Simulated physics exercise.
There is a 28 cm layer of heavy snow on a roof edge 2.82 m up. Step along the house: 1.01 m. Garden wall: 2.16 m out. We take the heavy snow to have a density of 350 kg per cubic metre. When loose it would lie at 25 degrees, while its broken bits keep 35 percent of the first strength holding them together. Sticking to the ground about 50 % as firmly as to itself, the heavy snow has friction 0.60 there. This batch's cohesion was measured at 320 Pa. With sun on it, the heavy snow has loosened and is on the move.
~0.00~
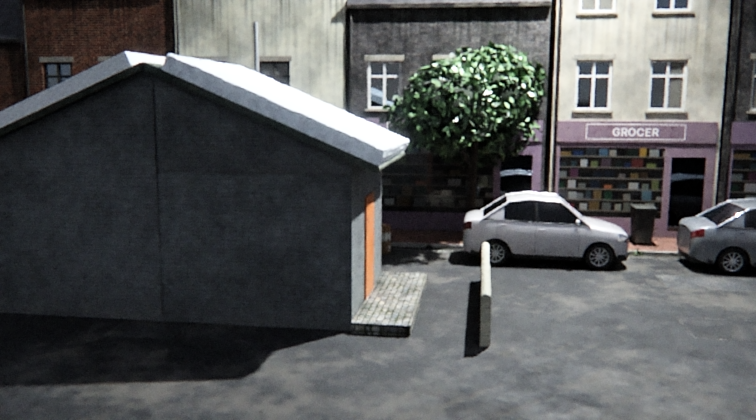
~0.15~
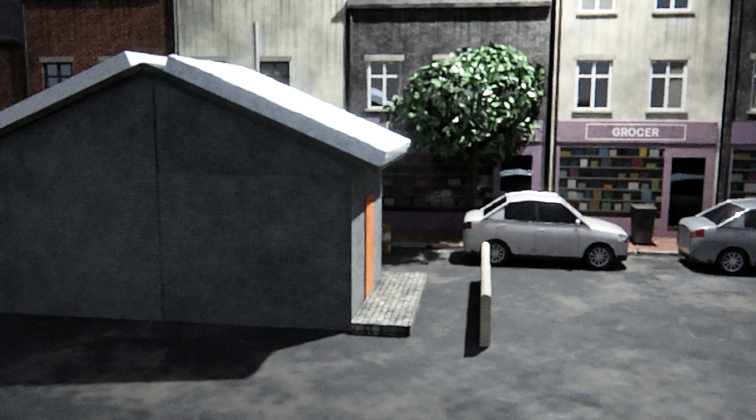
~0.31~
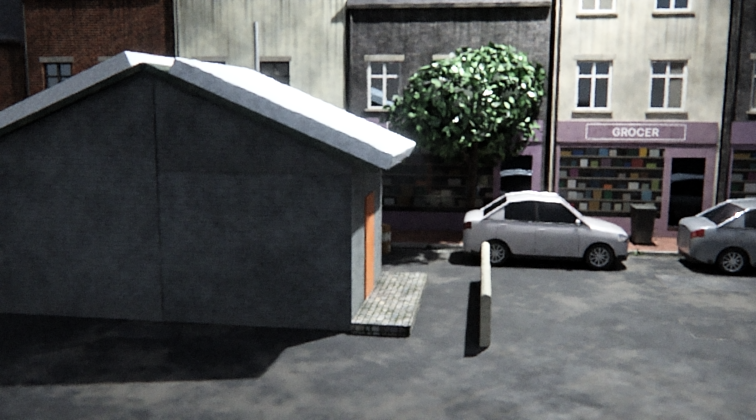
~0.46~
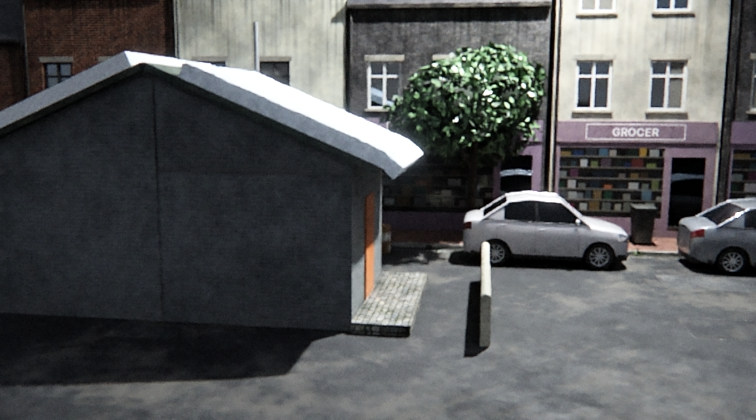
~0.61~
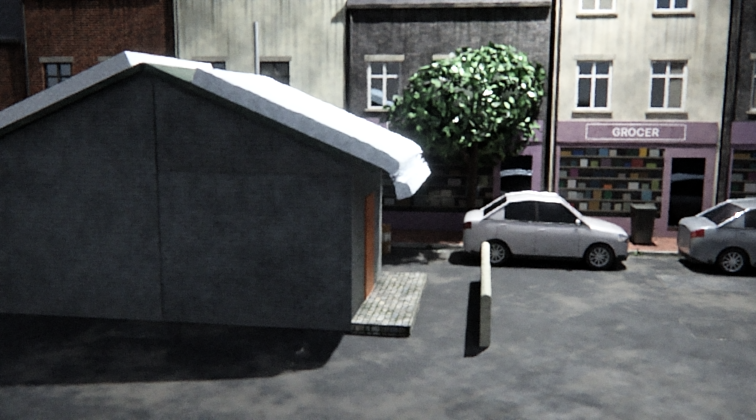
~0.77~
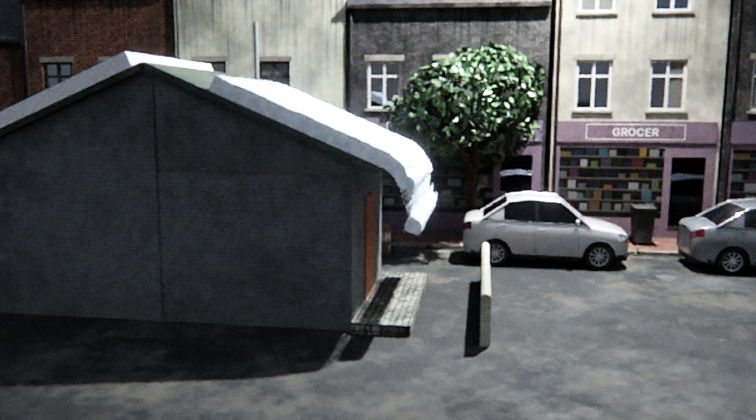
A thick sheet of white snow slides down the right slope of a grey house's roof, seen from a fixed, slightly raised view facing its gable end. An orange door and a paved step sit on its right side, near a low wall, with pale cars, a green tree and a purple-fronted grocer behind. The snow creeps, then slips faster past the eaves, its edge bending downward and cracking.
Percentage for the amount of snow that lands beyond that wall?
Close to 51 percent.
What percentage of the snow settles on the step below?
I'd estimate close to 5 %.
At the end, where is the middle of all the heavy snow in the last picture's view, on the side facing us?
Somewhere near (537, 335).
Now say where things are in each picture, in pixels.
In the first picture, front end of the heavy snow at (384, 150).
In the second picture, front end of the heavy snow at (386, 151), its middle shifted 3.6 cm, 2 % of it past the eaves, in one piece.
In the third picture, front end of the heavy snow at (392, 155), its middle shifted 14 cm, 4 % of it past the eaves, in one piece.
In the fourth picture, front end of the heavy snow at (402, 170), its middle shifted 32 cm, 9 % of it past the eaves, in one piece.
In the fifth picture, front end of the heavy snow at (411, 196), its middle shifted 58 cm, 15 % of it past the eaves, cracking.
In the sixth picture, front end of the heavy snow at (421, 227), its middle shifted 91 cm, 23 % of it past the eaves, cracking.
By 1.17 s, 66 % is still on the roof and 0 % is past the low wall.
By 1.65 s, 19 % is still on the roof and 4 % is past the low wall.
By 2.12 s, none is still on the roof and 51 % is past the low wall.
By 2.60 s, none is still on the roof and 51 % is past the low wall.
By 3.30 s, at the end, none is still on the roof and 51 % is past the low wall.
